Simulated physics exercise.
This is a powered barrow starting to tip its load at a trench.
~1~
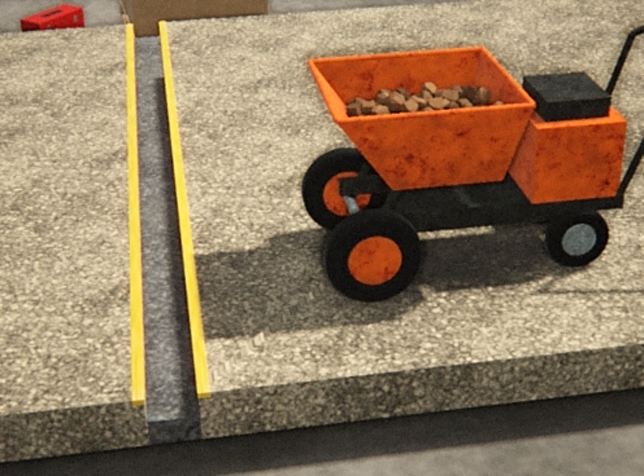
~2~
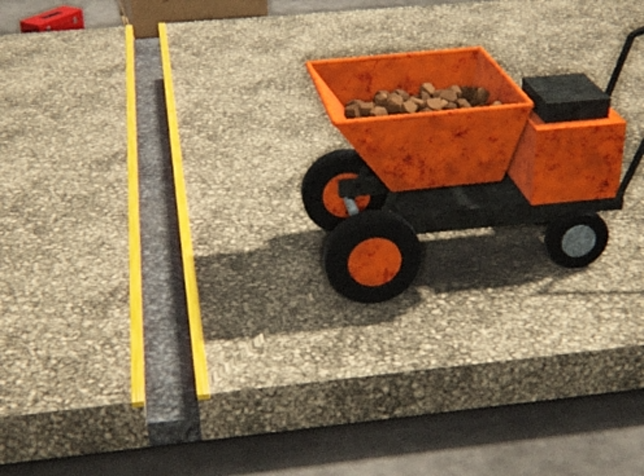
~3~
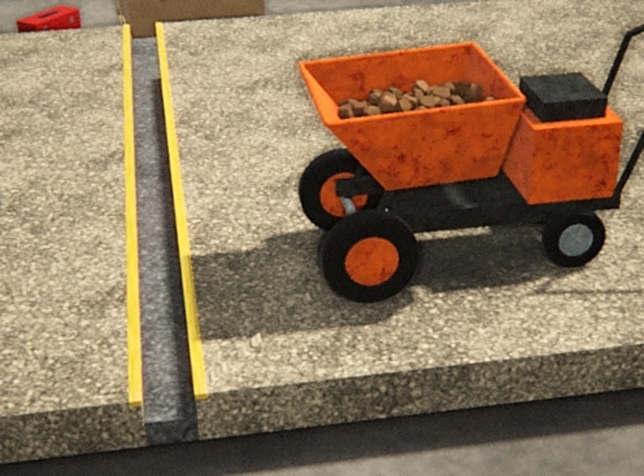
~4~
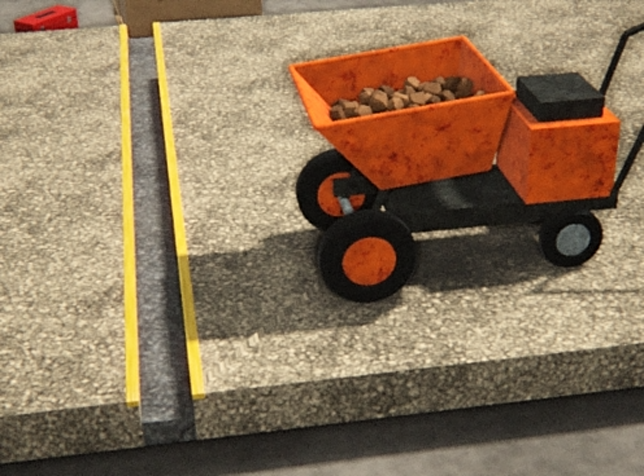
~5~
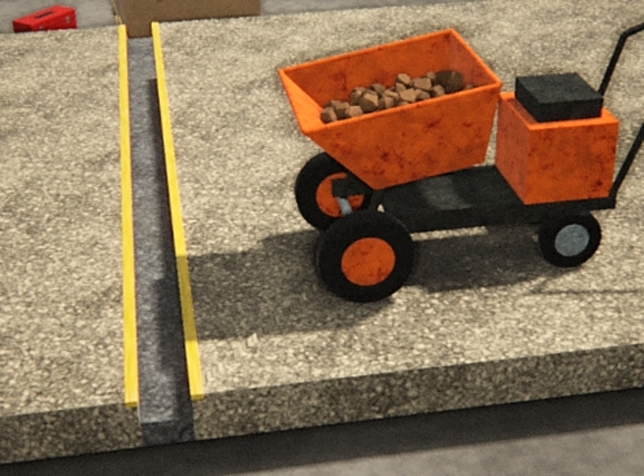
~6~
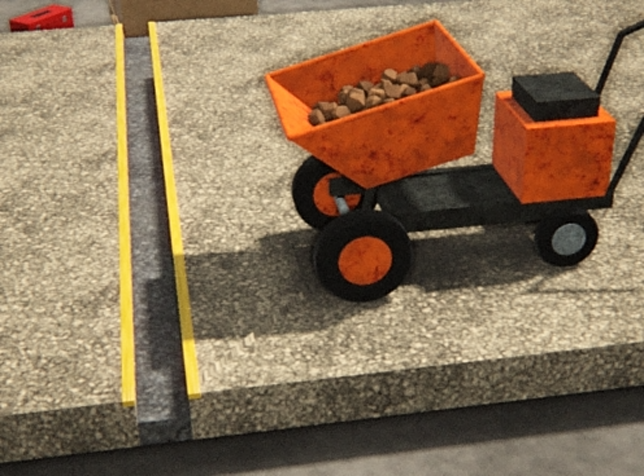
In this clip, an orange powered barrow loaded with brown clods stands to the right of a narrow, yellow-edged trench; its skip starts out level, then tilts slightly forward to the left, its rear rising from the black chassis.
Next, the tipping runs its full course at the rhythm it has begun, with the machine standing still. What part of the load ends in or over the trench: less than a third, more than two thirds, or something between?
It catches between a third and two thirds.
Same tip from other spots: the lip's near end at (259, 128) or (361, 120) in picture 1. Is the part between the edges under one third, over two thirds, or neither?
The first try: Under a third. The second: In the middle band.
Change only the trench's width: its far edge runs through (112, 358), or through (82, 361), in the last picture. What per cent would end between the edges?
In turn 70 and 90 in a hundred.
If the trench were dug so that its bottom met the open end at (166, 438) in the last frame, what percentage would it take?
Close to 70 per cent.
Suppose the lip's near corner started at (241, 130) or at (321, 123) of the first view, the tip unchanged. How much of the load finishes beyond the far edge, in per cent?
In turn 100 and 30 in a hundred.
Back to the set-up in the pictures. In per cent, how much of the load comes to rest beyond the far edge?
Roughly 25 in a hundred.
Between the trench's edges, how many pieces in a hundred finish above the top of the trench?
Roughly 40 in a hundred.
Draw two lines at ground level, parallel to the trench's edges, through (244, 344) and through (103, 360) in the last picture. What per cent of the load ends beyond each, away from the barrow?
Roughly 100 per cent, and 20 per cent.
Soon after the last picture, skip tipped steeply; all in the skip.
A little later, skip tipped right over; most in the skip; a small part short of the trench; a stray few in or heaped over the trench; a stray few falling.
Later still, skip tipped right over; about a quarter in the skip; a small part short of the trench; about half in or heaped over the trench; about a quarter beyond it.
By the end, skip tipped right over; a stray few in the skip; about a quarter short of the trench; about half in or heaped over the trench; about a quarter beyond it.
